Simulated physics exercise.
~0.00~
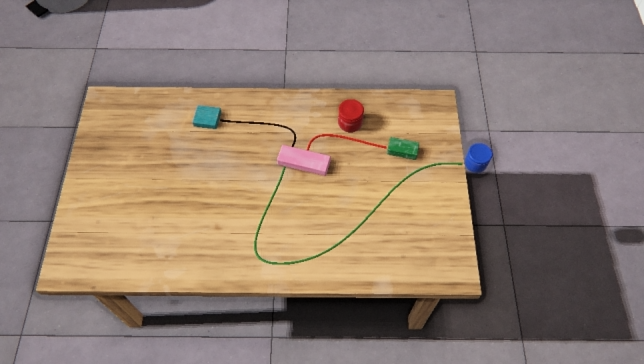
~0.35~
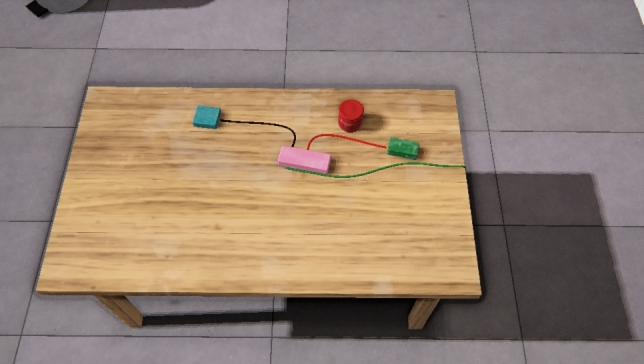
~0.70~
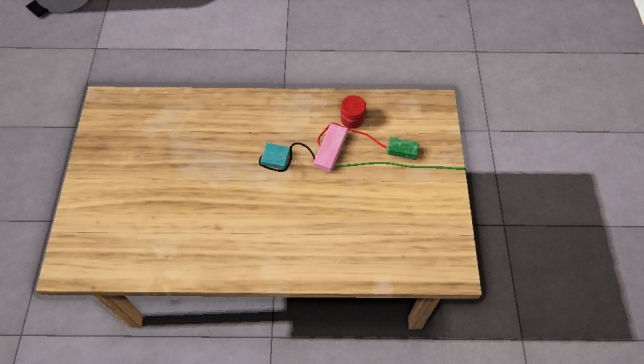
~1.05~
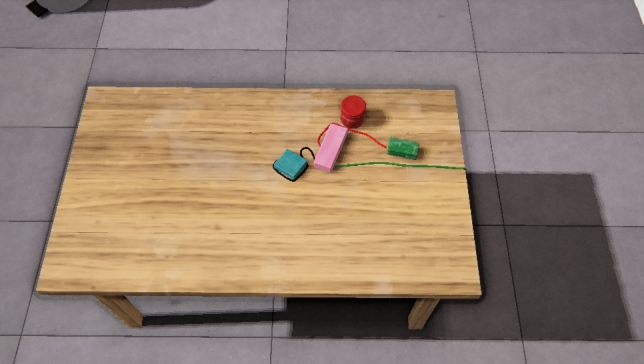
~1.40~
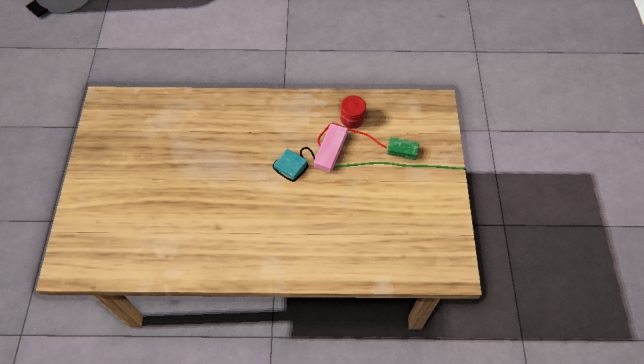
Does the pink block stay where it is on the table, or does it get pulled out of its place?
It gets pulled out of its place, turning and shifting to the right, while the green block beside it stays put.
